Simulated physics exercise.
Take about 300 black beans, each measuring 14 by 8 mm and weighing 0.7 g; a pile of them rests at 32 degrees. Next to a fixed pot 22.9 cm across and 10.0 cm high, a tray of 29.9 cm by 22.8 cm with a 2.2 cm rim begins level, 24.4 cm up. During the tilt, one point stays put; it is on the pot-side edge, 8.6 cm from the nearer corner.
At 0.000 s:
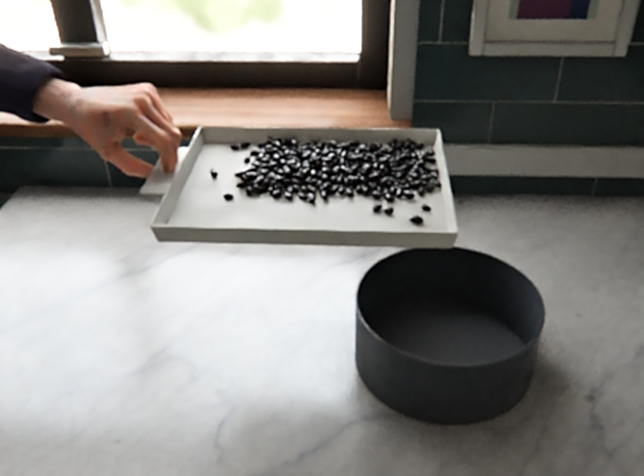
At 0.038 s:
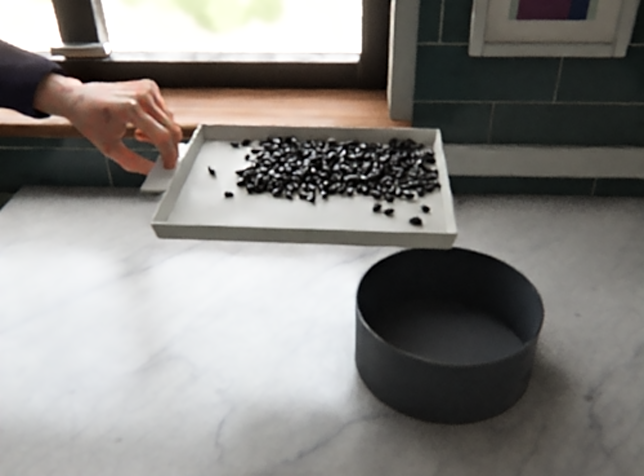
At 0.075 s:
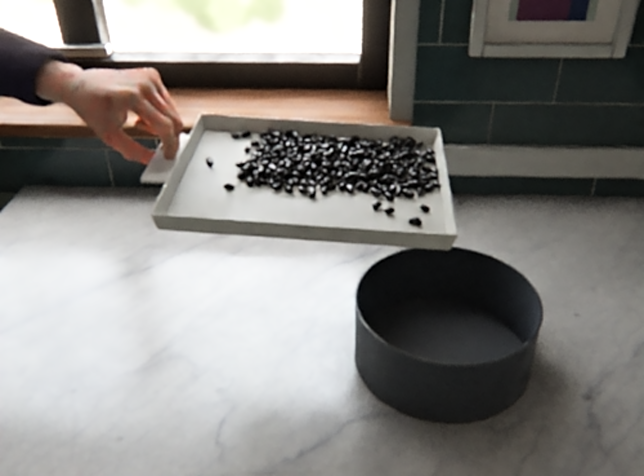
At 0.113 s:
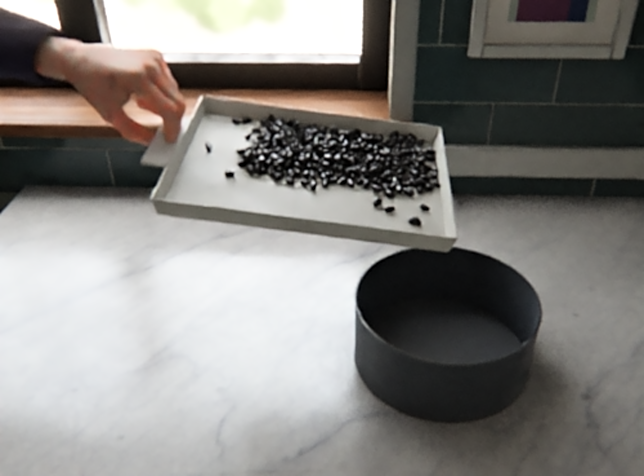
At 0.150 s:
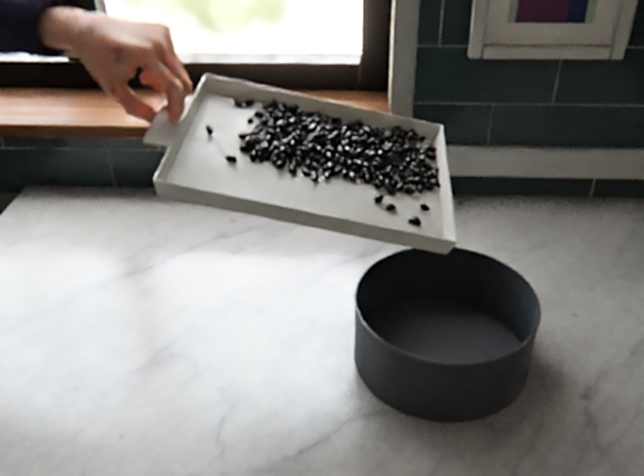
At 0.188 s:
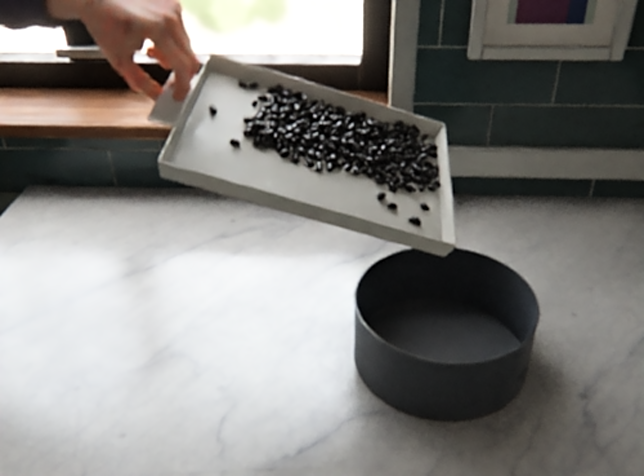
A pale rectangular tray scattered with small black beans starts level above a marble counter, held at its left end by a hand. The hand raises that end, slowly and then faster, until the tray slopes clearly down to the right, its lowest corner beside a dark round pot, the beans still on it.
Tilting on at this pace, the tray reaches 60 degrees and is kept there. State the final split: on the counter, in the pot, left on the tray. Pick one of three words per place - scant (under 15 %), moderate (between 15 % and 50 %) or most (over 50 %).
My call is counter: Moderate, pot: Moderate, tray: Moderate.
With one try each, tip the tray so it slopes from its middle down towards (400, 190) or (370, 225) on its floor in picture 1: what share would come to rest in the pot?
Roughly 35 % for the first direction, roughly 15 % for the second.
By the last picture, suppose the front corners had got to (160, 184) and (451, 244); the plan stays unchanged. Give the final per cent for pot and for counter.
Pot 25 % / counter 35 %.
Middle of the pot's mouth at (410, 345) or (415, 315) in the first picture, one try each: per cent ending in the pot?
About 25 and 25 per cent.
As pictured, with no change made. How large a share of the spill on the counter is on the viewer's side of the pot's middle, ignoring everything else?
Share: Roughly 100 %.
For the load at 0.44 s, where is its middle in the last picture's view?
The middle of the load should be near (411, 126) then.
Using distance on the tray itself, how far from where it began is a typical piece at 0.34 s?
By then it sits near 1 cm from where it began.
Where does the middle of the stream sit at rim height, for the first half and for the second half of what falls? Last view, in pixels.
I'd mark about (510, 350) for the first half and about (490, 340) for the second.
Then, at 0.34 s, tilt 41 degrees; the tray holds 100 %, the pot 0 %.
After 0.44 s, tilt 56 degrees; the tray holds 100 %, the pot 0 %.
After 0.68 s, tilt 60 degrees; the tray holds 60 %, the pot 0 %.
In the end, at 2.0 s, counter 25 %, pot 35 %, tray 40 %.
